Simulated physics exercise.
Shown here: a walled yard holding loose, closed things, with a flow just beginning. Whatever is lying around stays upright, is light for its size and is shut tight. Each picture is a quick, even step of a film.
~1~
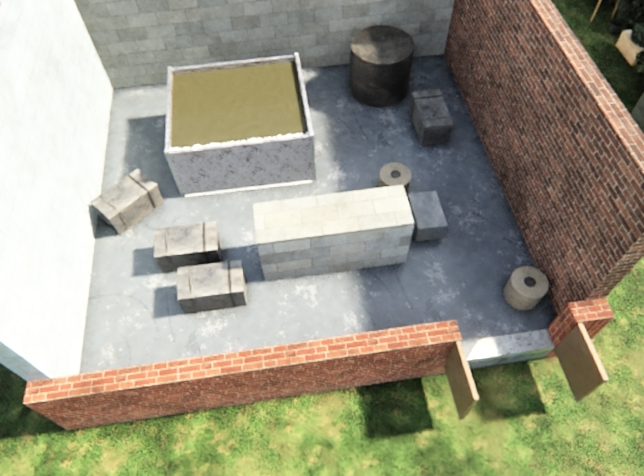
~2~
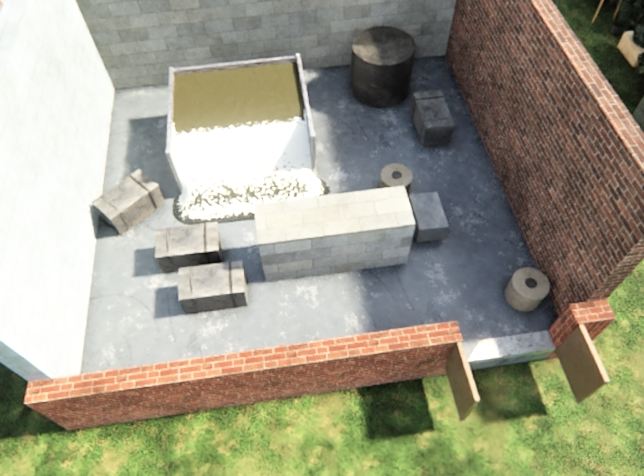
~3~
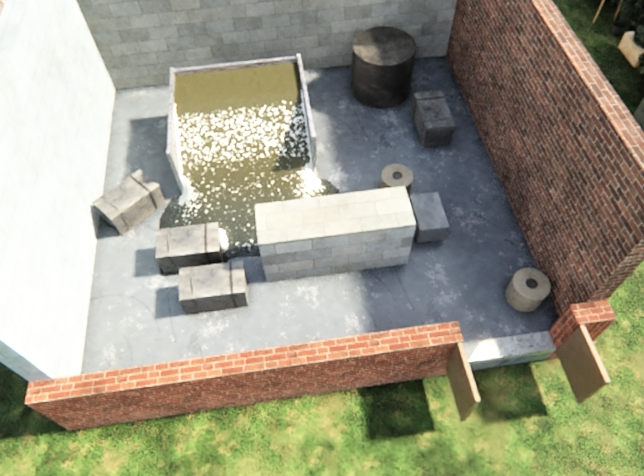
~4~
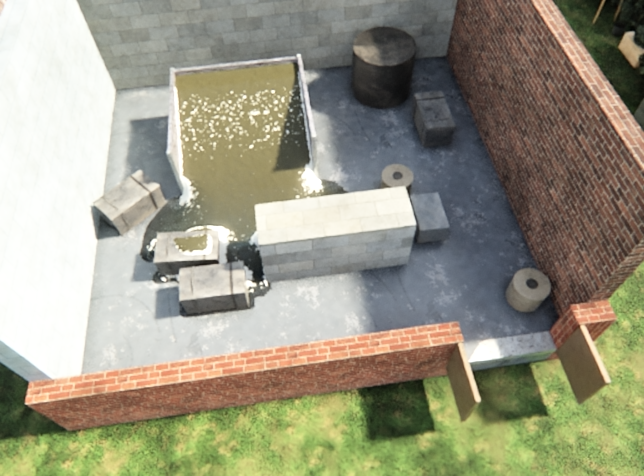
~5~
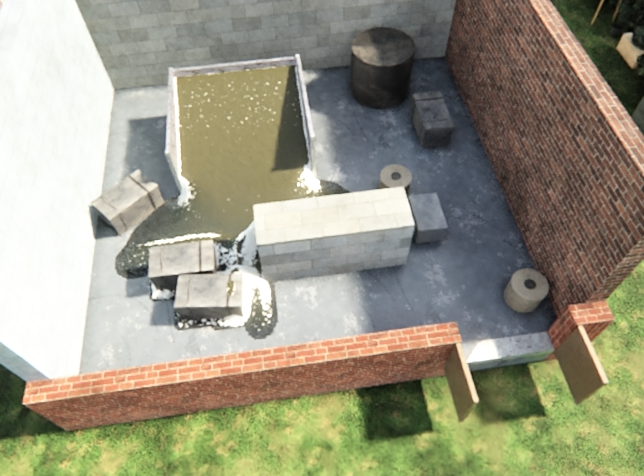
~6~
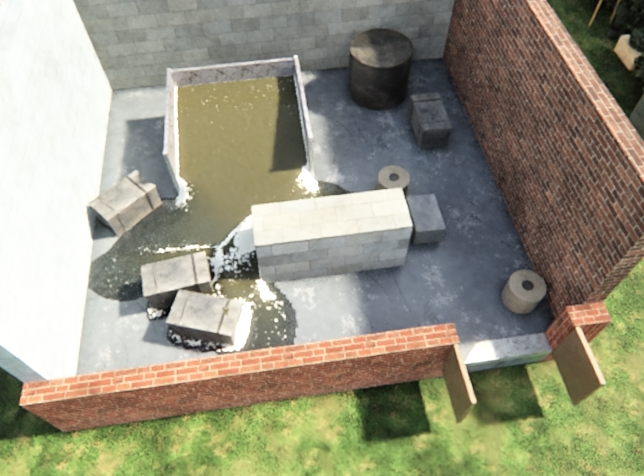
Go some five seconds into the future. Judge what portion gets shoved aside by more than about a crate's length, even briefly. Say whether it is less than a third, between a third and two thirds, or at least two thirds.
It is at least two thirds.
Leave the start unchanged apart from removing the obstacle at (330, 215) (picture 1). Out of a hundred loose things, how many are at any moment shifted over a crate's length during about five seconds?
My figure is 70 per cent.
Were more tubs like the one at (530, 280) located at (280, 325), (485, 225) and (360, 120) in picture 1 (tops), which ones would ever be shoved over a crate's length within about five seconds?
Listed in order: Displaced, displaced, then hardly budges.
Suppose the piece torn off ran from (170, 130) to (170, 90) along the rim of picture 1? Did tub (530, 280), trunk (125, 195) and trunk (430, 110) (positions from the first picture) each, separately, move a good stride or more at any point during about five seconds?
Listed in turn, never travels that far, ends up that far off, never travels that far.
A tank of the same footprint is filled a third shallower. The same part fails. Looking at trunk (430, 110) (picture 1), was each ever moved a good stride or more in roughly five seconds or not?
Outcome: Stayed within that.
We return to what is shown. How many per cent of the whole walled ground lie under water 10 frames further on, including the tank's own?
Estimate: Close to 65 in a hundred.
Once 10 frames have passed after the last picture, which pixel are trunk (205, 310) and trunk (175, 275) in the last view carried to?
Estimate: First at (145, 340), second at (103, 305), approximately.
A moment on, 2 of 7 are well off their spots; 0 afloat.
Next, 4 of 7 are well off their spots; 2 afloat.
Later, 6 of 7 are well off their spots; 5 afloat.
In the end, 7 of 7 are well off their spots, and 7 have been at some point; 4 afloat.
